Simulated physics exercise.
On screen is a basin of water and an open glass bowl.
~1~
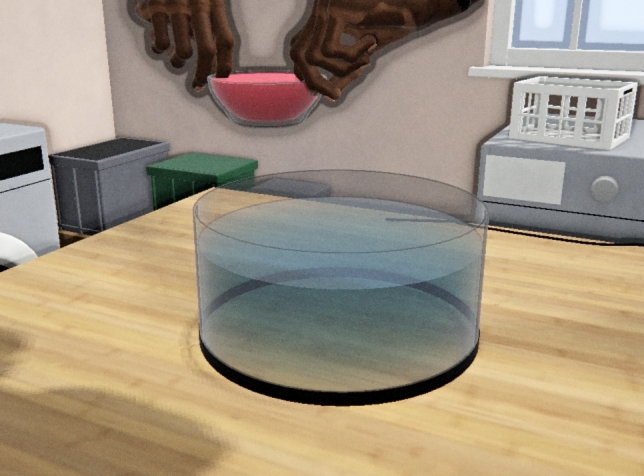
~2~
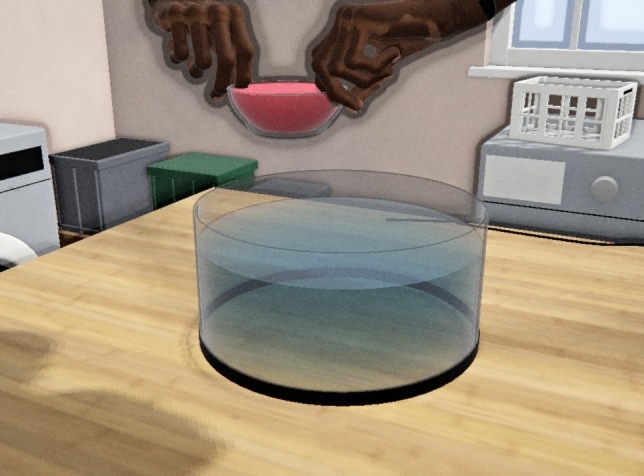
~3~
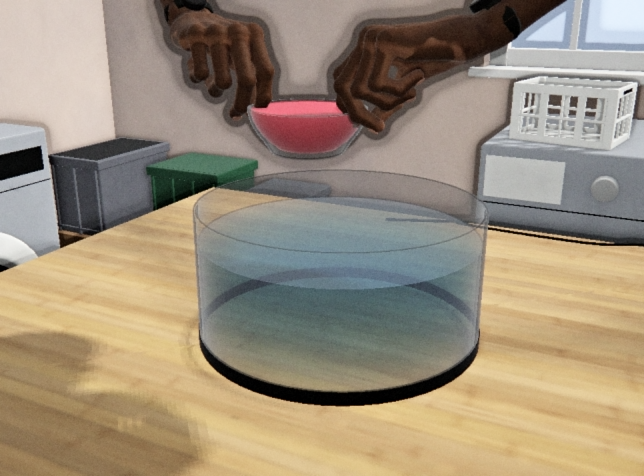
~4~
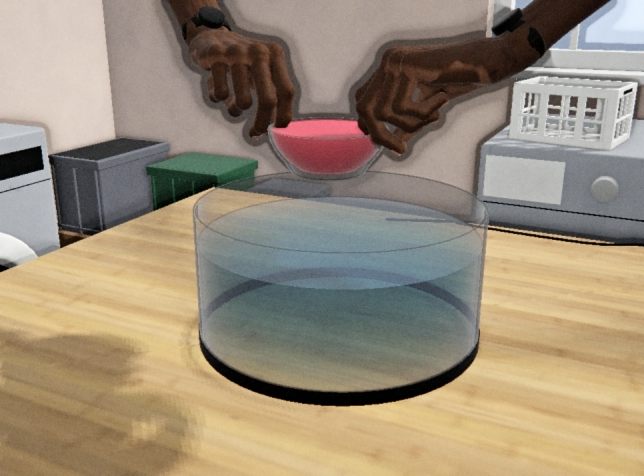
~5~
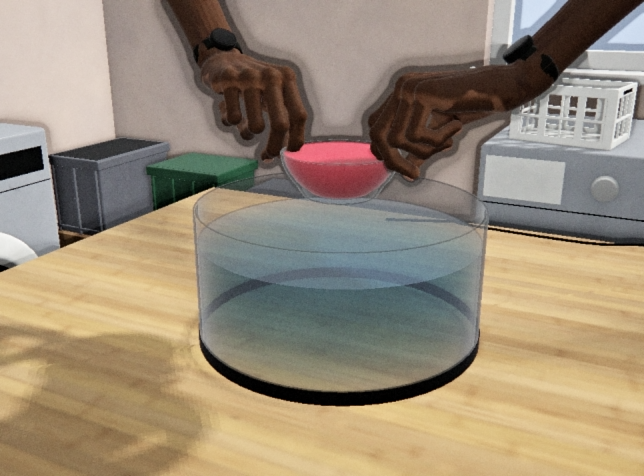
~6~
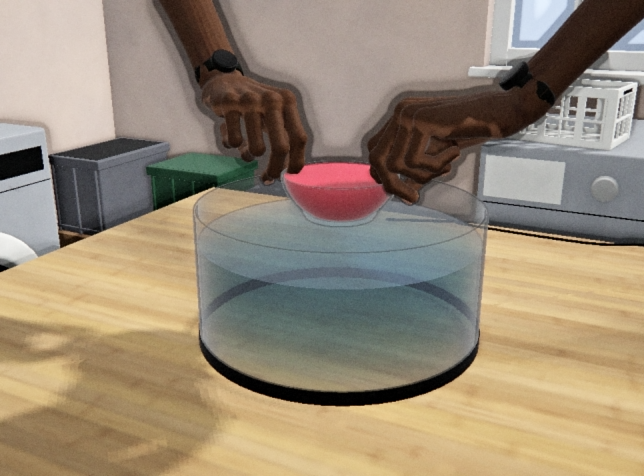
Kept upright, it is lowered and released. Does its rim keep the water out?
No, it fills and goes under.
Next, the bowl dips into the water.
After that, water pours in over its rim.
Finally, the bowl lies on the bottom.
